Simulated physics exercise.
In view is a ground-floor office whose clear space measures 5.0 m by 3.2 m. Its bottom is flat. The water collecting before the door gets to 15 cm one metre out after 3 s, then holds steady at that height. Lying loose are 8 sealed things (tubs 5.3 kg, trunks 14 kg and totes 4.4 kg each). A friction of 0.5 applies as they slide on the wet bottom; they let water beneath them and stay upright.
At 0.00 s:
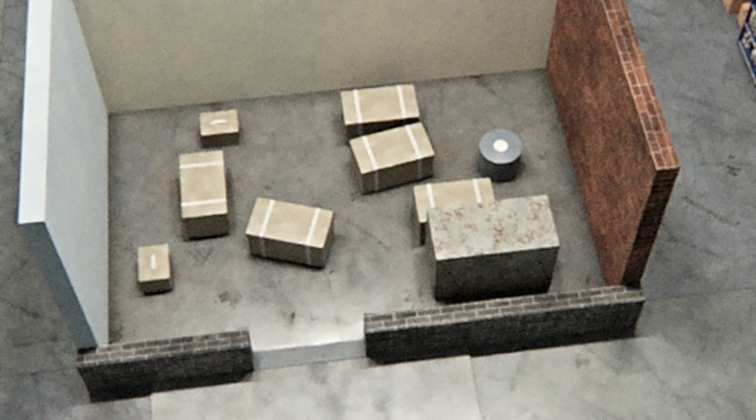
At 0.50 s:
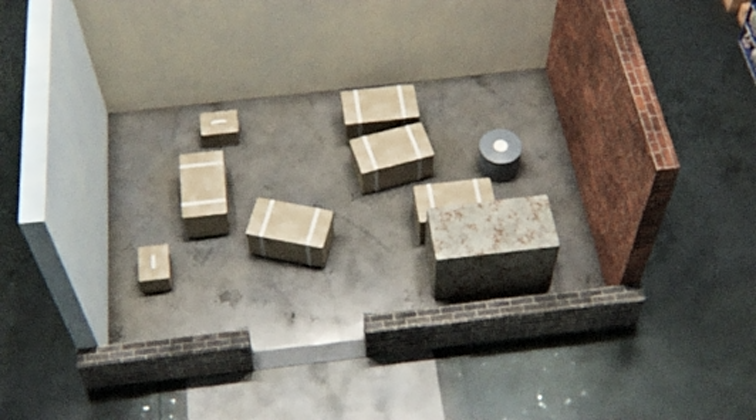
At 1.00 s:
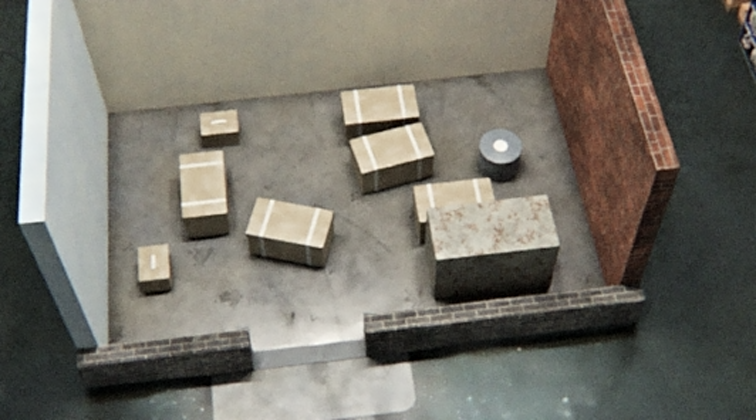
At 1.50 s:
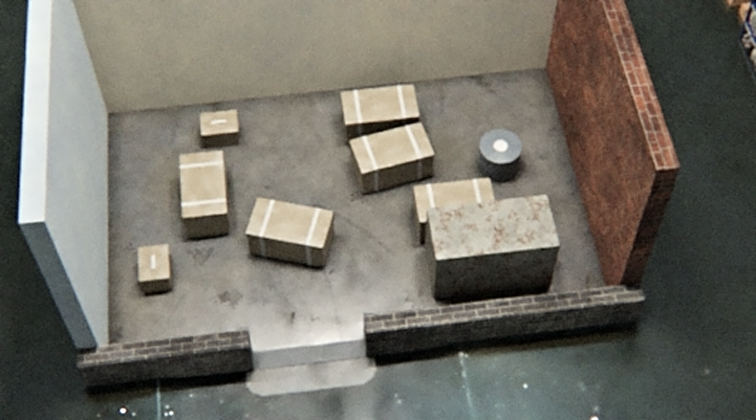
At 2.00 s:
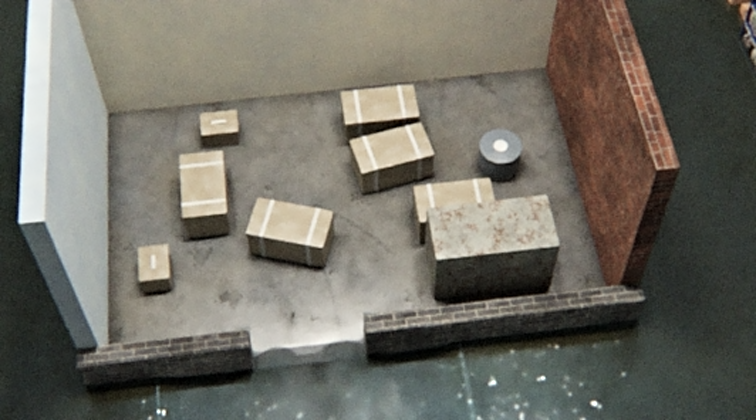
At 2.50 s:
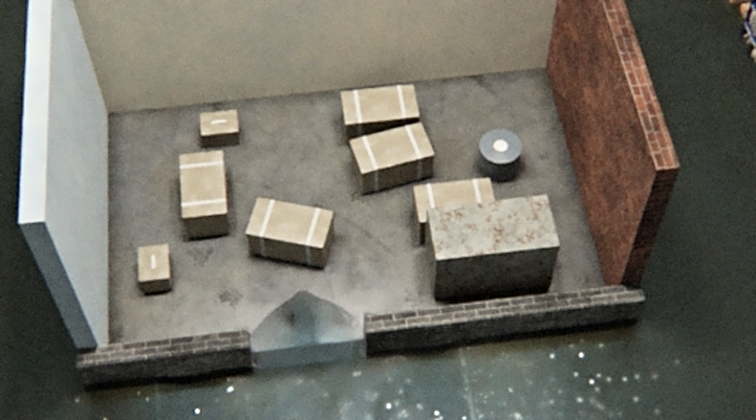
Outside a walled room of still boxes, dark water spreads and enters the doorway.
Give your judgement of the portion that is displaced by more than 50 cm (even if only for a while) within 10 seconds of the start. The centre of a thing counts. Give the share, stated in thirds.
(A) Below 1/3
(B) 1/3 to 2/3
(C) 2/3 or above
B, 1/3 to 2/3.
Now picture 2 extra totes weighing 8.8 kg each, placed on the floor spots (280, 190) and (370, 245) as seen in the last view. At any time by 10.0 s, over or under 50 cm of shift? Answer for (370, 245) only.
For that one: Greater.
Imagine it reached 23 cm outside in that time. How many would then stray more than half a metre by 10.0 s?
Count: 7.
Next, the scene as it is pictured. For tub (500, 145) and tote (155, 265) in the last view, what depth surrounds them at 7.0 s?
Some 2 cm at the first, some 2 cm at the second.
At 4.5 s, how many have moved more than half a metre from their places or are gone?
1.
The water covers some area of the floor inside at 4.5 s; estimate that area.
My estimate is roughly 5.0 m2.
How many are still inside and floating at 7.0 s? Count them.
At that time the total is 3.
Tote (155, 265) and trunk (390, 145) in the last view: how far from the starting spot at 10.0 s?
Net displacement, in order: 40 cm; 100 cm.
After 3.5 s 0 of 8 are over 50 cm from their spots; 0 afloat.
After 4.5 s 1 of 8 are over 50 cm from their spots; 0 afloat.
After 7.0 s 3 of 8 are over 50 cm from their spots; 3 afloat.
After 10.0 s 5 of 8 are over 50 cm from their spots, and 5 have been at some point; 7 afloat.
